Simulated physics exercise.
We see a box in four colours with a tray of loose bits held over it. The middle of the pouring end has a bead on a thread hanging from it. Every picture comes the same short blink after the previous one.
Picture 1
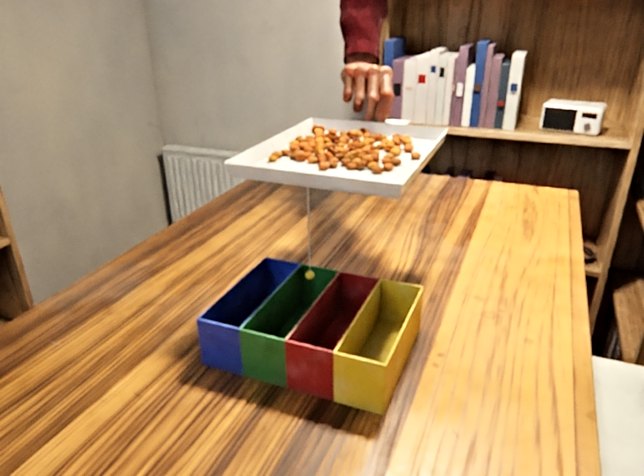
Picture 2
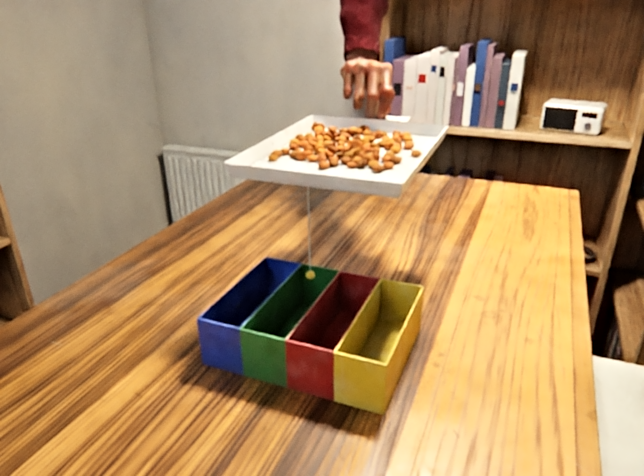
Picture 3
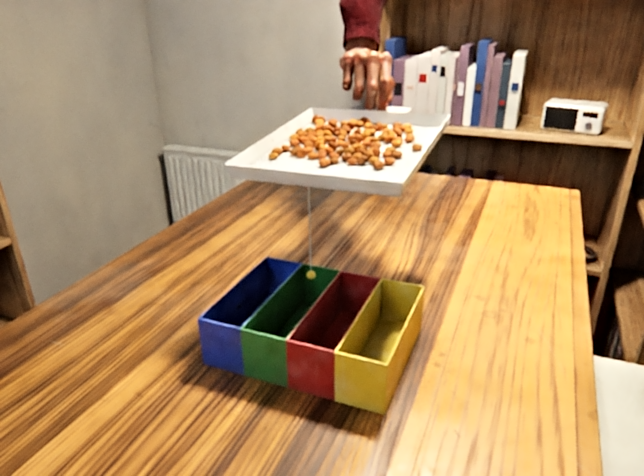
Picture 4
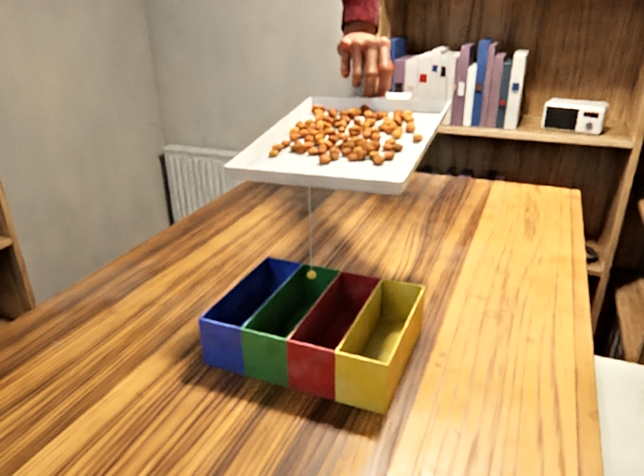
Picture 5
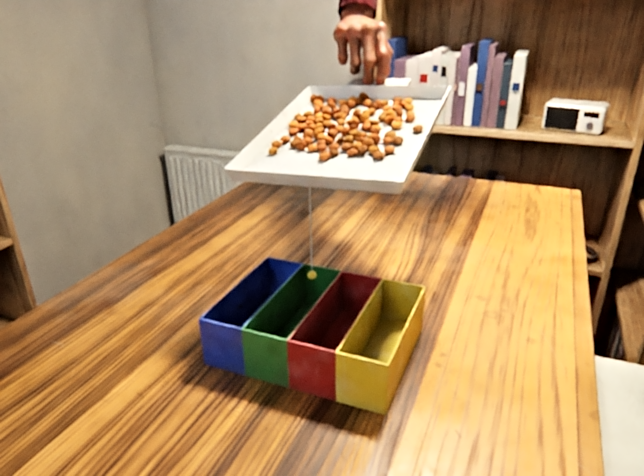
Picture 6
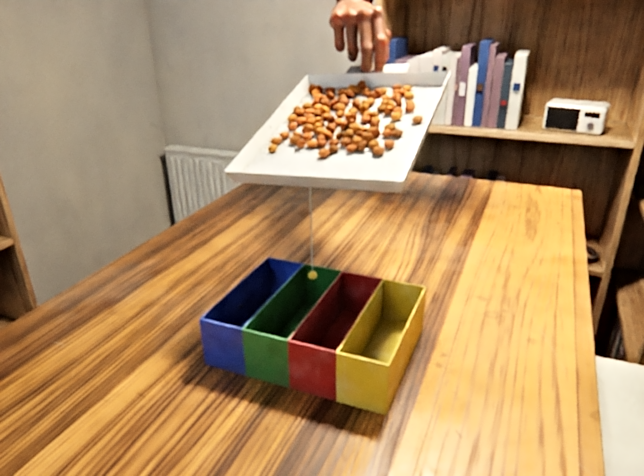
Hand at the far edge raising the back of a white tray of small brown pieces above a blue, green, red and yellow box.
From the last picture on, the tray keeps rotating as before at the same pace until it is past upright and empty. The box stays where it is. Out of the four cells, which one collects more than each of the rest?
The blue cell collects the most.
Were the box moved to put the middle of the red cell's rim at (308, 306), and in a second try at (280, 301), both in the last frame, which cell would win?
The blue cell; the cell in green.
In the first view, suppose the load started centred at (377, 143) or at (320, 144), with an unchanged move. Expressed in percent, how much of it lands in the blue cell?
Roughly 40 per cent, and 50 per cent.
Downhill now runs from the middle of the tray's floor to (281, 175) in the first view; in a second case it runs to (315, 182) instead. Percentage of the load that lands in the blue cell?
The share is 40 per cent in the first and 30 per cent in the second.
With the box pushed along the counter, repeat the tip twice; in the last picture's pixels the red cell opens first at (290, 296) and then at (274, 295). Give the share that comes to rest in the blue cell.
You'd get 20 in a hundred first and 10 in a hundred after that.
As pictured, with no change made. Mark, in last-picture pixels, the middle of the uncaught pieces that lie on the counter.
The centre sits close to (172, 342).
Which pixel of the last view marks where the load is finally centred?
About pixel (246, 338).
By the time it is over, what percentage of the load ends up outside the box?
I'd put it near 30 per cent of the load.
Soon after the last picture, tray tipped steeply; most on the tray; a small part falling or outside the box.
A little later, tray tipped past a quarter turn; about a quarter on the tray; about a quarter in the blue cell; a small part in the green cell; a stray few in the red cell; about a third falling or outside the box.
Later still, tray tipped past a quarter turn; about a third in the blue cell; about a quarter in the green cell; a small part in the red cell; about a third falling or outside the box.
At rest, tray tipped past a quarter turn; about a third in the blue cell; about a quarter in the green cell; a small part in the red cell; none in the yellow cell; about a third outside the box.
